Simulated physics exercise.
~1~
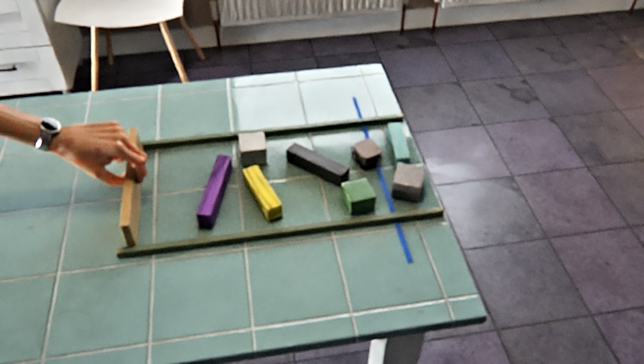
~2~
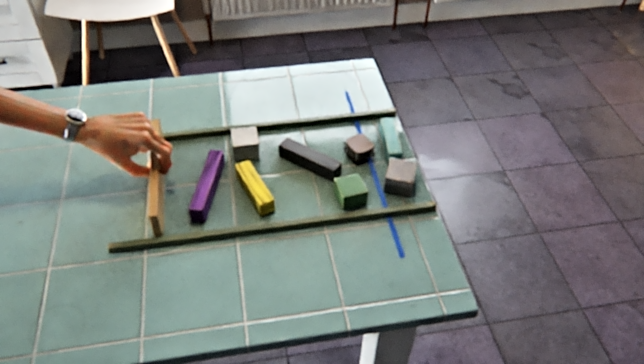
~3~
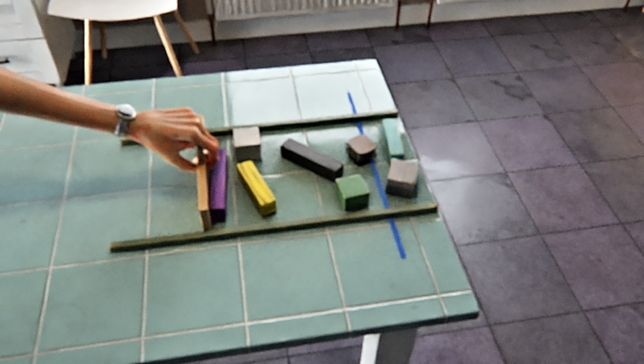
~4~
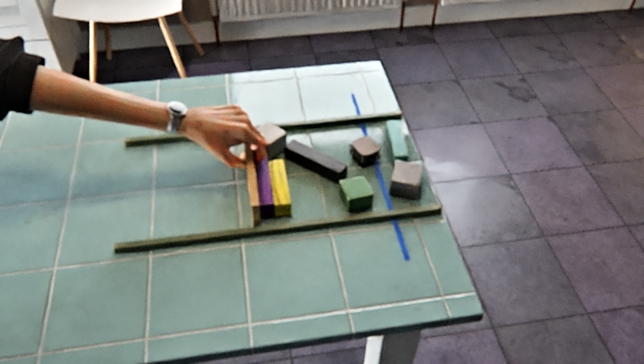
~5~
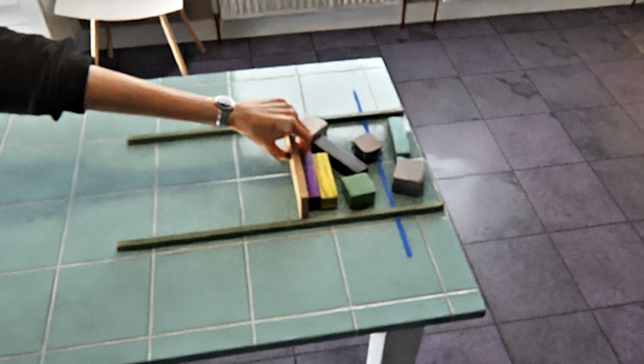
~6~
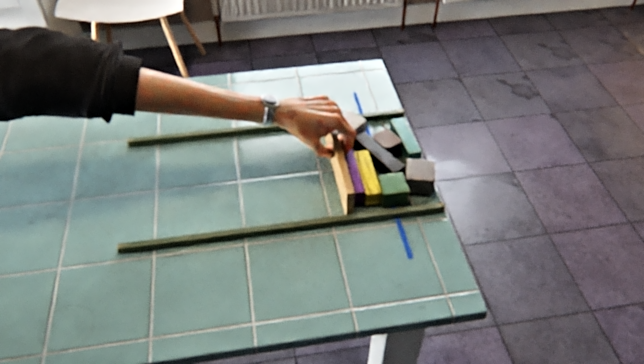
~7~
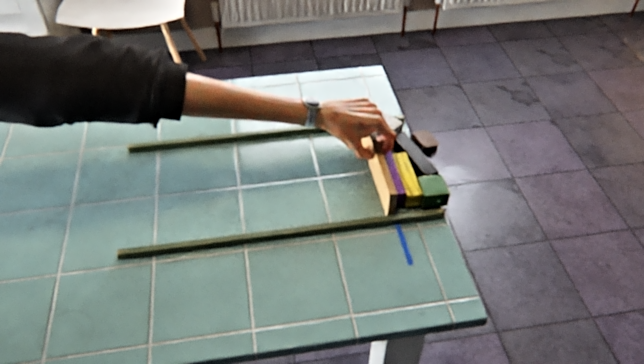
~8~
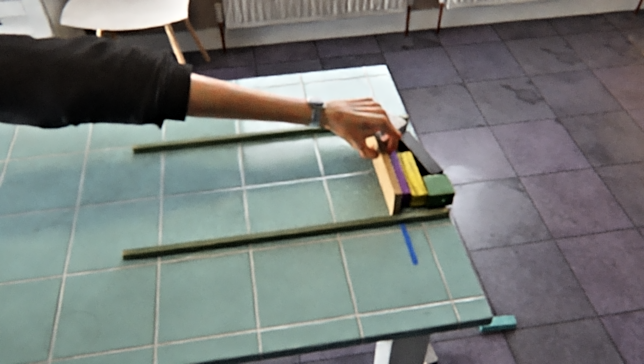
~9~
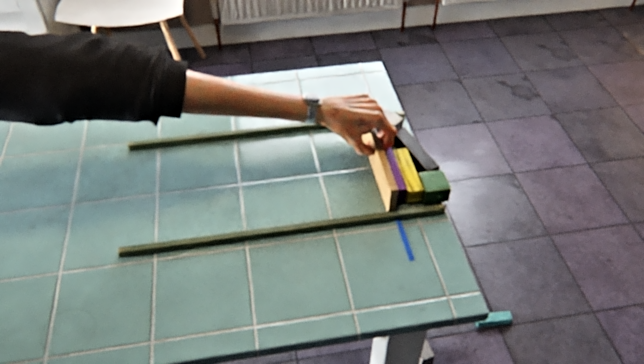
A hand wearing a watch holds a wooden board upright at the left of two dark rails on a green tiled table, seen from above at an angle in a swaying view. Ahead lie purple, yellow, black, green, brown, grey and turquoise pieces, with blue tape near the right edge. The board slides right, gathering the purple stick, then the yellow one, then the rest into a tight cluster. It continues until pieces pass over the edge. The brown, grey and turquoise ones fall, while purple, yellow, green and black stay against the stopped board.
